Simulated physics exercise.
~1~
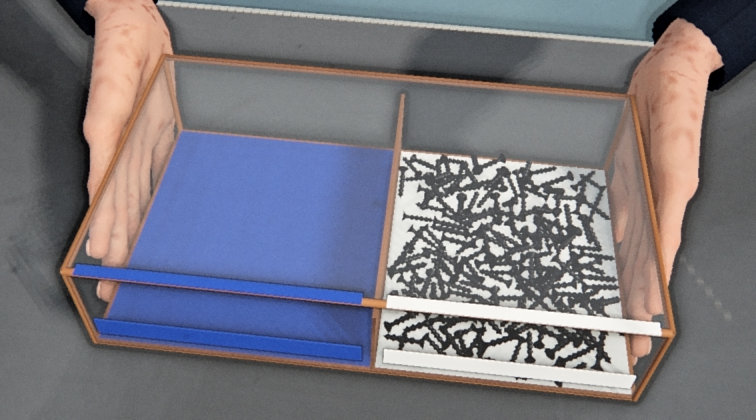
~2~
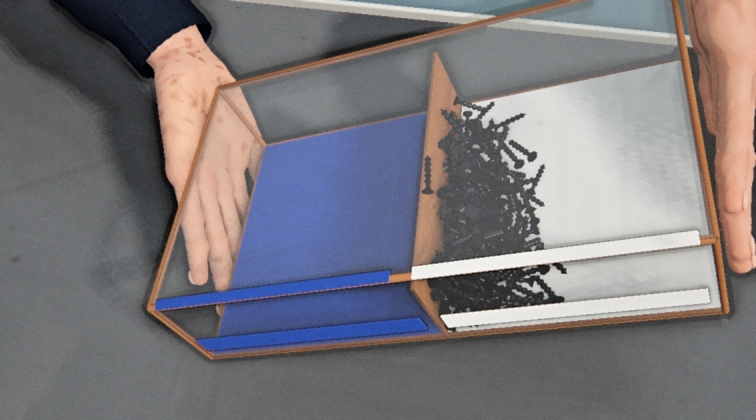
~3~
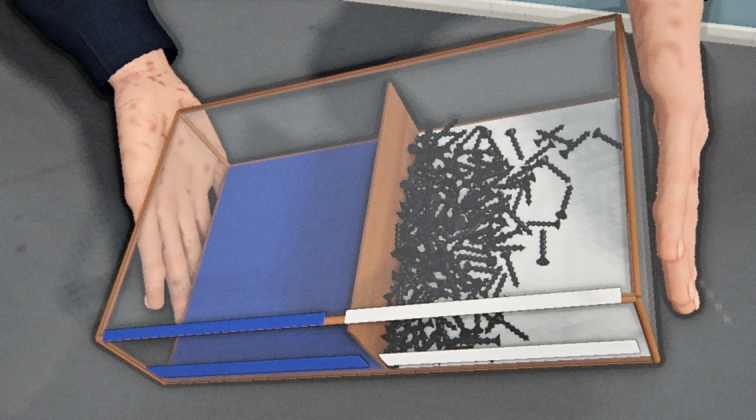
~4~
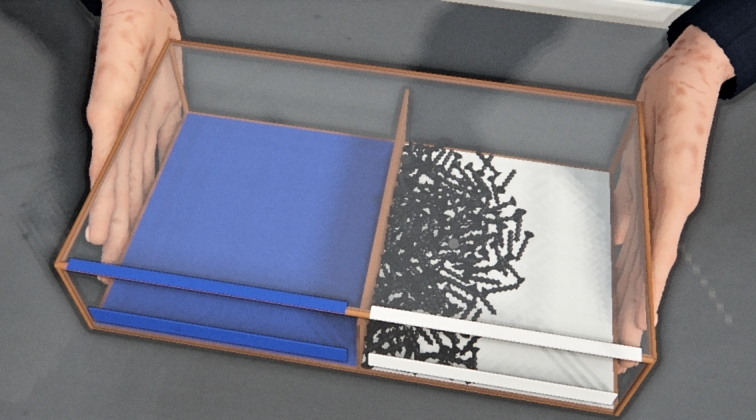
Scores of black screws slid into a heap against the divider in the white half of a clear-lidded box as two hands tilted it, then brought it back toward level, with the screws still bunched there and the blue half empty.
